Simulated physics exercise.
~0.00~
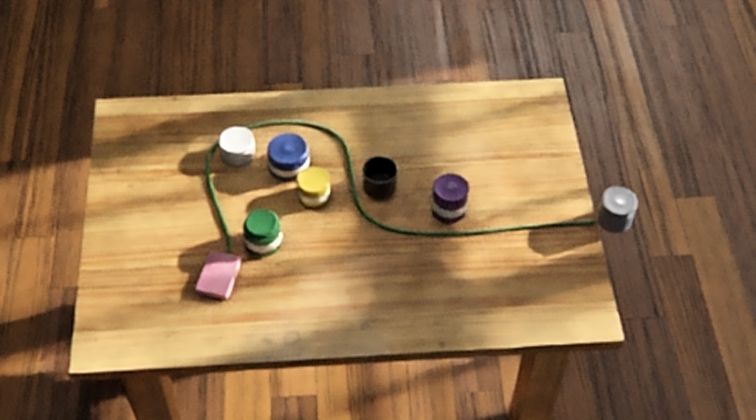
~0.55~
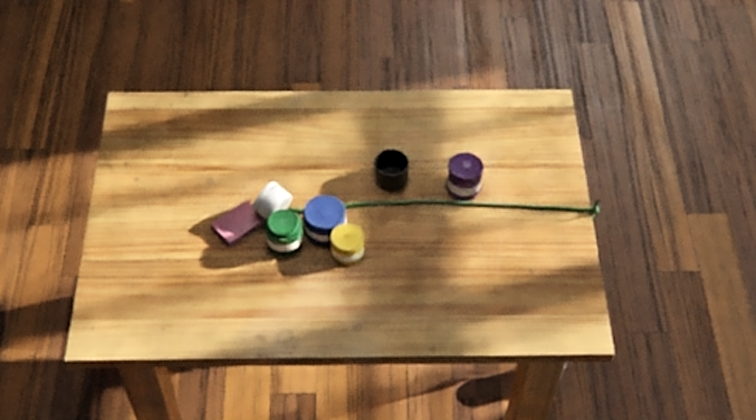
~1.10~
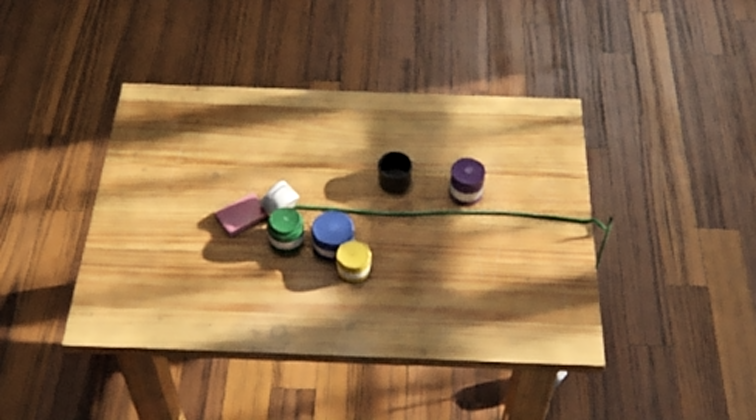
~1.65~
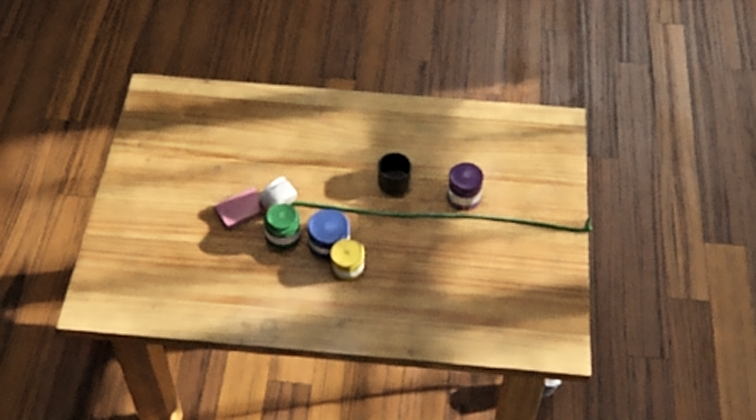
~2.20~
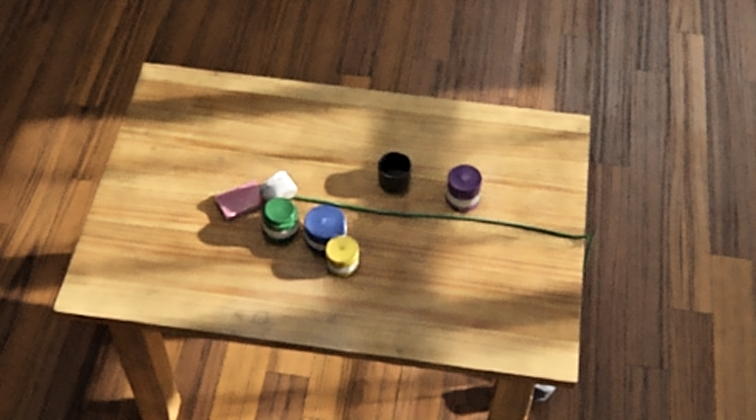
The grey container falls off the table, its green cord dragging the pink block into nearby containers.
